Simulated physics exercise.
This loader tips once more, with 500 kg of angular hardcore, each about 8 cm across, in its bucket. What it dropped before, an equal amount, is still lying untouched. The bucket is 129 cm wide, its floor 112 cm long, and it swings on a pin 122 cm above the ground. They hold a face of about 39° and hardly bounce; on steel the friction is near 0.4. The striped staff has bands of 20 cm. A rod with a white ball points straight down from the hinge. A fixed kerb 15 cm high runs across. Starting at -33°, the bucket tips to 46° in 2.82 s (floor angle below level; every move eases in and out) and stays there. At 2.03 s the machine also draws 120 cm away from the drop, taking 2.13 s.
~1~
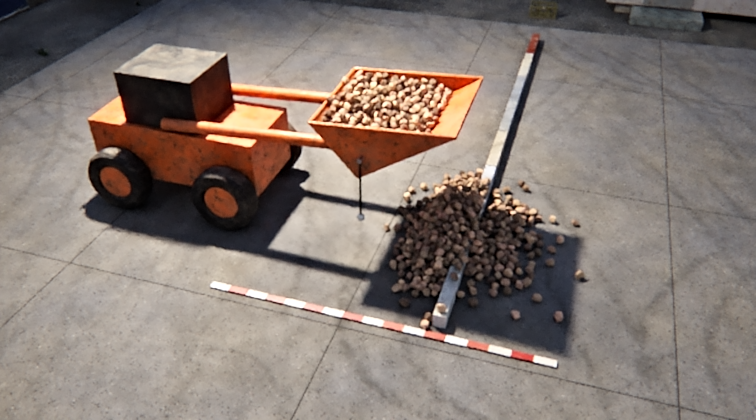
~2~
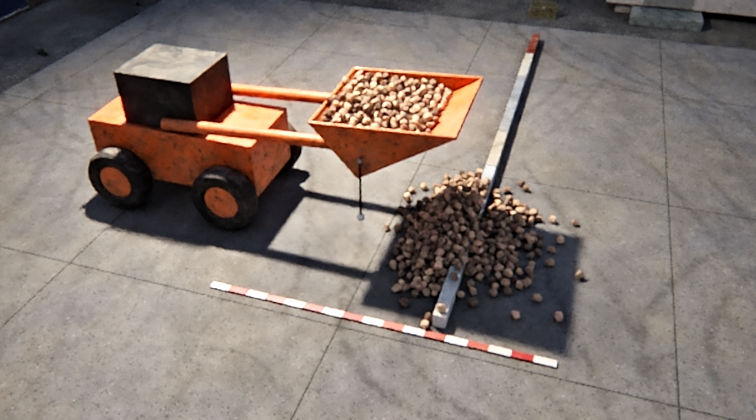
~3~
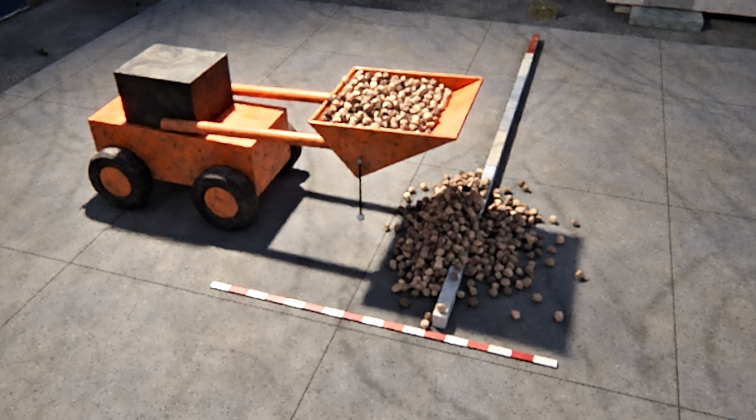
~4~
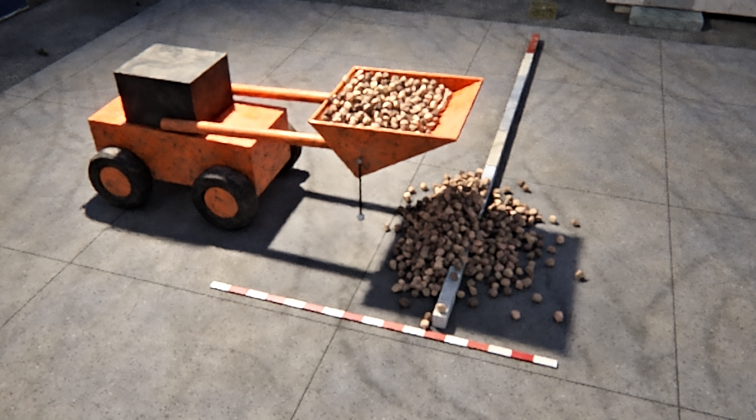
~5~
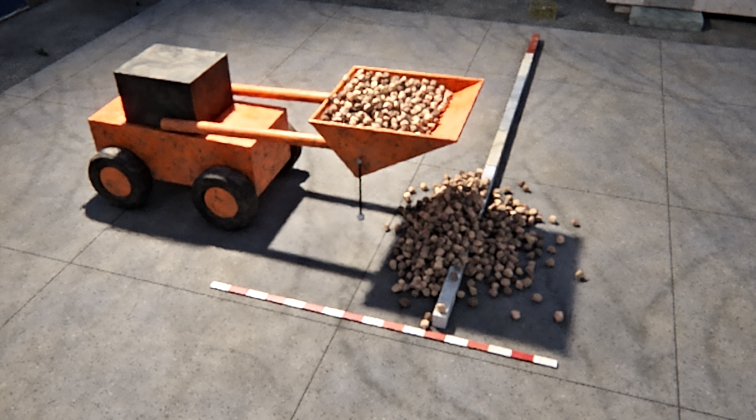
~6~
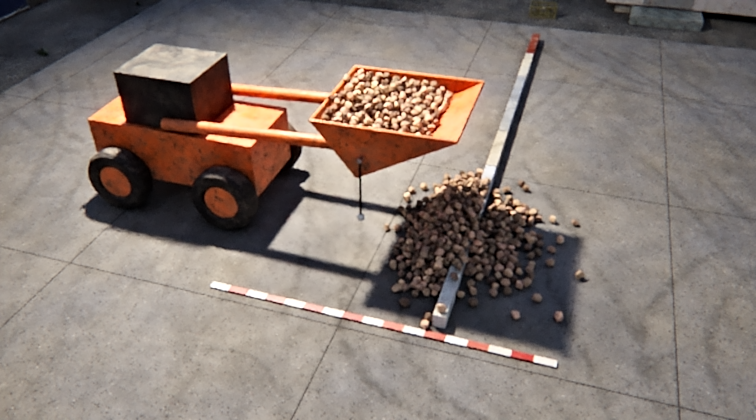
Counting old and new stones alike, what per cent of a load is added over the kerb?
Close to 13 parts in a hundred.
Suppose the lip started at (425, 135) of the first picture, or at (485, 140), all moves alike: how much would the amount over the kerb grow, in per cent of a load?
First some 0, then 45 per cent.
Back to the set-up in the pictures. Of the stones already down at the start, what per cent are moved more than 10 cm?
Roughly 5 per cent of them.
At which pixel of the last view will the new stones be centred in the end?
Their middle is at about (423, 217).
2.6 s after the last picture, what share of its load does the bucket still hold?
It holds some 0 per cent.
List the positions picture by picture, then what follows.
The bucket is at -33°, its lip at (456, 138); the top of the load is at (391, 82). The earlier load is highest near (452, 206), 33 cm above ground level, 74 % on this side of the kerb, 26 % over the kerb, in the first frame.
The bucket is at -33°, its lip at (456, 138); the top of the load is at (391, 82), in the second frame.
Lip at (456, 139), floor tilted -33°, highest stones at (387, 83), in the third frame.
Lip at (457, 140), floor tilted -32°, highest stones at (387, 83), in the fourth frame.
The bucket is at -31°, its lip at (457, 141); the top of the load is at (388, 83), in the fifth frame.
The bucket is at -30°, its lip at (457, 143); the top of the load is at (383, 81), in the sixth frame.
Then, 1.8 s after the last picture the floor is at 34°; in per cent of one load, 98 in the bucket, 76 on this side of the kerb, 26 over the kerb; the foremost stones are at (558, 259).
Then, 2.6 s after the last picture the floor is at 46°; in per cent of one load, 2 in the bucket, 161 on this side of the kerb, 37 over the kerb; the foremost stones are at (558, 259).
Then, 4.3 s after the last picture the floor is at 46°; in per cent of one load, 0 in the bucket, 161 on this side of the kerb, 39 over the kerb; the foremost stones are at (558, 259).
Then, 7.1 s after the last picture the floor is at 46°; in per cent of one load, 0 in the bucket, 161 on this side of the kerb, 39 over the kerb; the foremost stones are at (558, 259). Net gain over the kerb, 13.
